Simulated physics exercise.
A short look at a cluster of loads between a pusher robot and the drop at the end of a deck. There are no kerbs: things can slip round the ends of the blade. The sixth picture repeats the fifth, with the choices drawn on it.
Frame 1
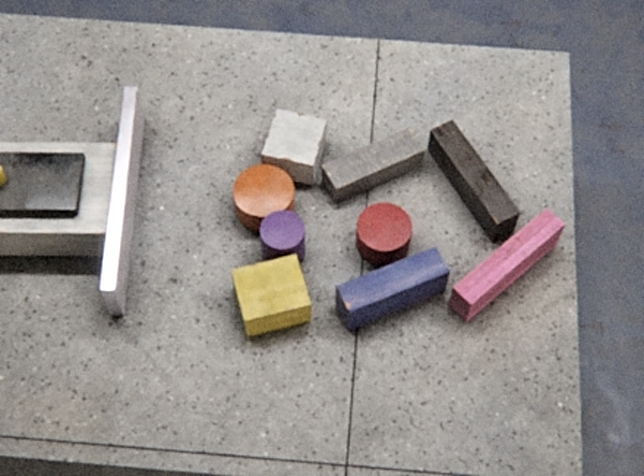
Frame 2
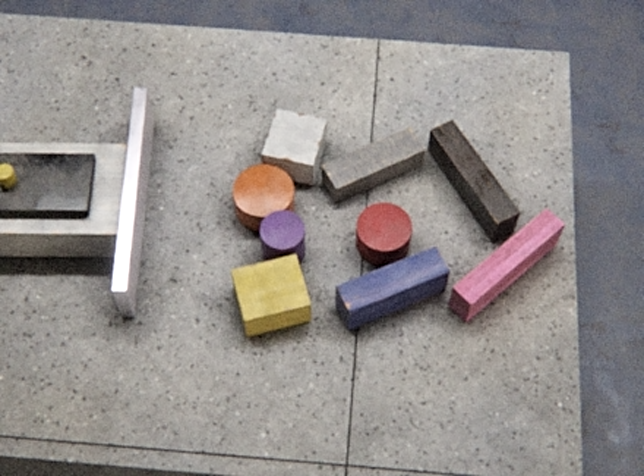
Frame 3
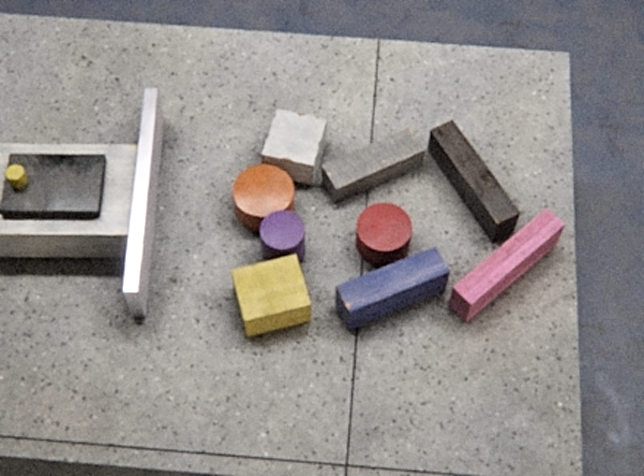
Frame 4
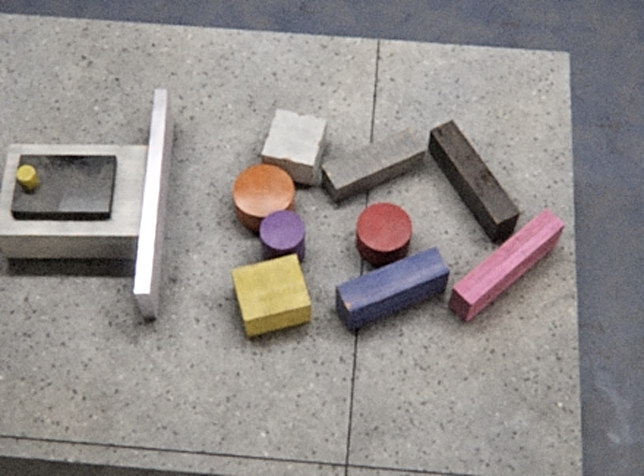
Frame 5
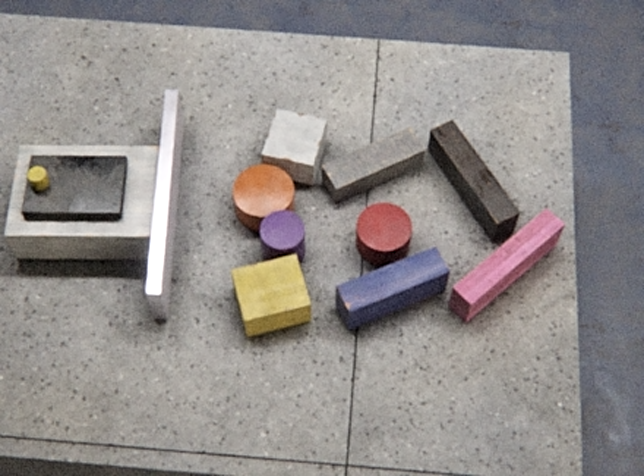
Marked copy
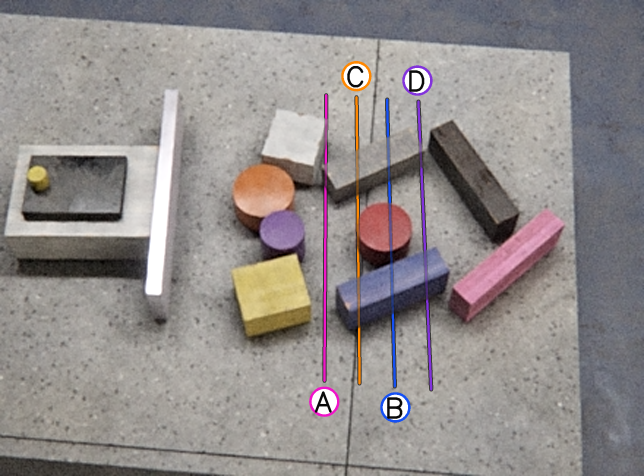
The clip opens on a speckled grey deck where a wide pale blade on a pusher robot stands left of a loose cluster of coloured blocks and round pieces. The robot creeps a short way right, narrowing the gap, while the blocks and round pieces stay still and untouched.
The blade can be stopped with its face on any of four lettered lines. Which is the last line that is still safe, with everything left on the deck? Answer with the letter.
It can go as far as D.
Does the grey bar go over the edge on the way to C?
No.
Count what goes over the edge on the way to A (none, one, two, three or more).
By then, none.
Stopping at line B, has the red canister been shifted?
By then, yes.
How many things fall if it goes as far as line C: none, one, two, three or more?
By then, none.
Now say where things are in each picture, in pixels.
The first picture shows blue bar (392, 288); white crate (295, 147); pink stick (507, 265).
The second picture shows robot (50, 183); black bar (472, 180).
The third picture shows robot (62, 184); orange canister (264, 199).
The fourth picture shows robot (72, 184); purple canister (283, 240).
The fifth picture shows robot (83, 185); blue bar (392, 288); white crate (295, 147); pink stick (507, 265).
On the marked copy, A at (325, 227); B at (391, 232); C at (358, 229); D at (424, 235).
With D. Early on, robot (176, 192); yellow crate (295, 302); orange canister (296, 199).
Further on, robot (272, 199); pink stick (513, 269); black bar (501, 174).
At the end, robot (342, 205); pink stick (561, 277); blue bar (532, 274); nothing has fallen.
As for the rest, A is safe but short; B is safe but short; C is safe but short.
